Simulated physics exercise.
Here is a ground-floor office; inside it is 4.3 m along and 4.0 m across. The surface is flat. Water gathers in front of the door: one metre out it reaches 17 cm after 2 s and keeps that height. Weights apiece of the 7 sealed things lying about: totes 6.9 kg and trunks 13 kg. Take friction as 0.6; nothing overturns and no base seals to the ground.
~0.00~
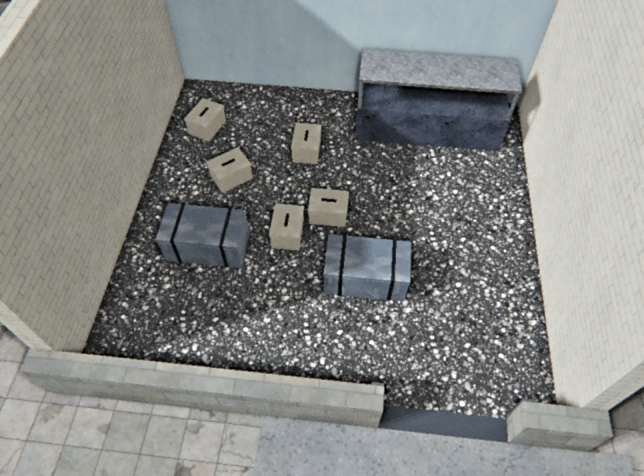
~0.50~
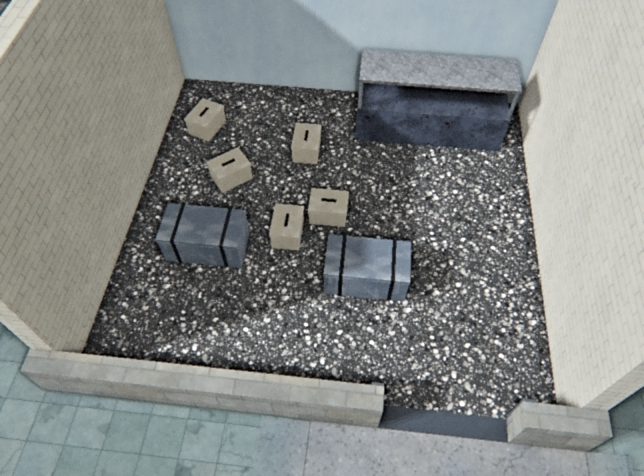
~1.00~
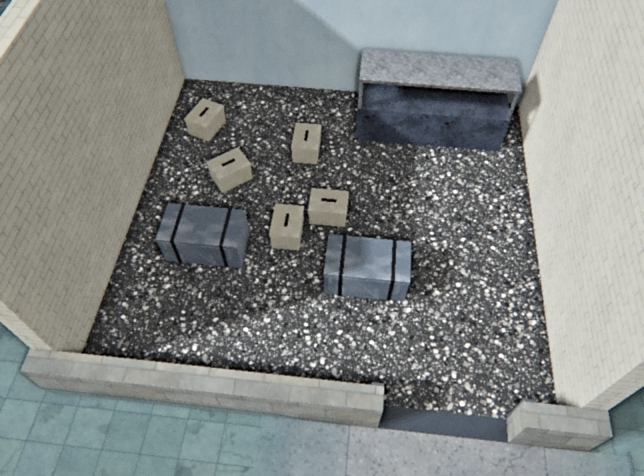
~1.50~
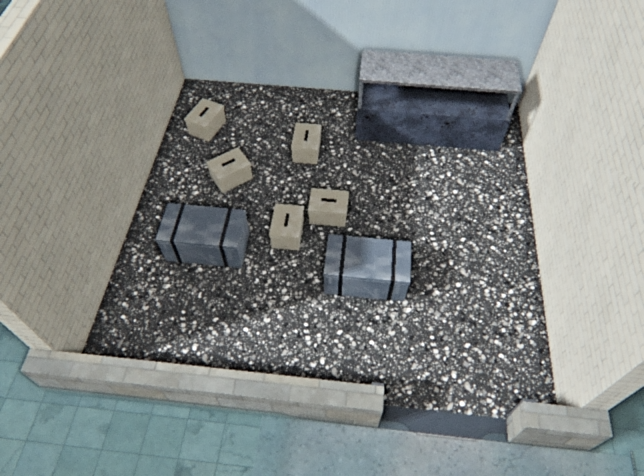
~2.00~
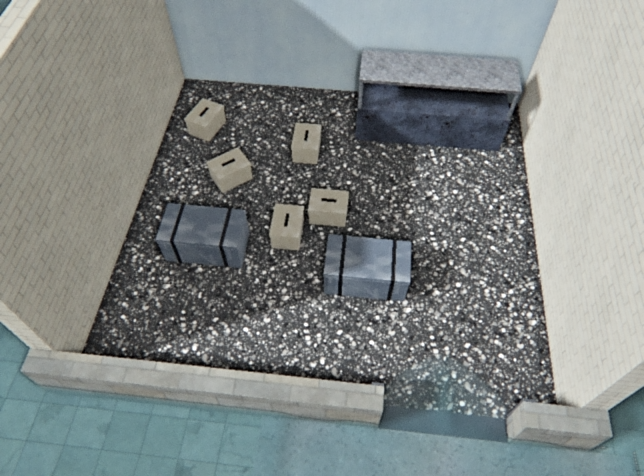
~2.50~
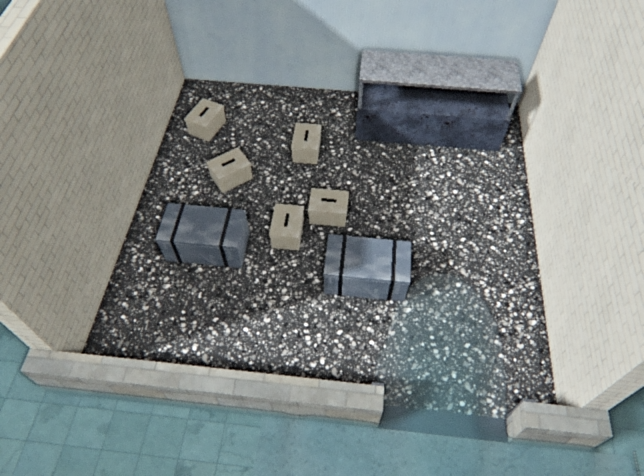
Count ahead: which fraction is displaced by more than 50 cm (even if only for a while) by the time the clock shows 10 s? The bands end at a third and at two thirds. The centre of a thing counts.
It is between one and two thirds.
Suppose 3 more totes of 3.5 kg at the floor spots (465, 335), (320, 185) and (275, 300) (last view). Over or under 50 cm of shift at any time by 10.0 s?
In that order: Past it, past it, under.
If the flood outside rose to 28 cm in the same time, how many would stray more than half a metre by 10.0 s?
Then 7.
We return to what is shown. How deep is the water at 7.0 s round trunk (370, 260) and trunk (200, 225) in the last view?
About 7 and 1 cm.
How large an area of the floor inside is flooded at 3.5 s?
Roughly 5.5 m2.
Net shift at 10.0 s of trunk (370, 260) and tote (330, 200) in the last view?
In turn: 150 cm, 120 cm.
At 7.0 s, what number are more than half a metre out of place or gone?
By then 1.
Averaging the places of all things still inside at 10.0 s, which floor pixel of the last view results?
Around (235, 187).
After 3.5 s 0 of 7 are over 50 cm from their spots; 0 afloat.
After 4.5 s 1 of 7 are over 50 cm from their spots; 1 afloat.
After 7.0 s 1 of 7 are over 50 cm from their spots; 1 afloat.
After 10.0 s 3 of 7 are over 50 cm from their spots, and 3 have been at some point; 3 afloat.
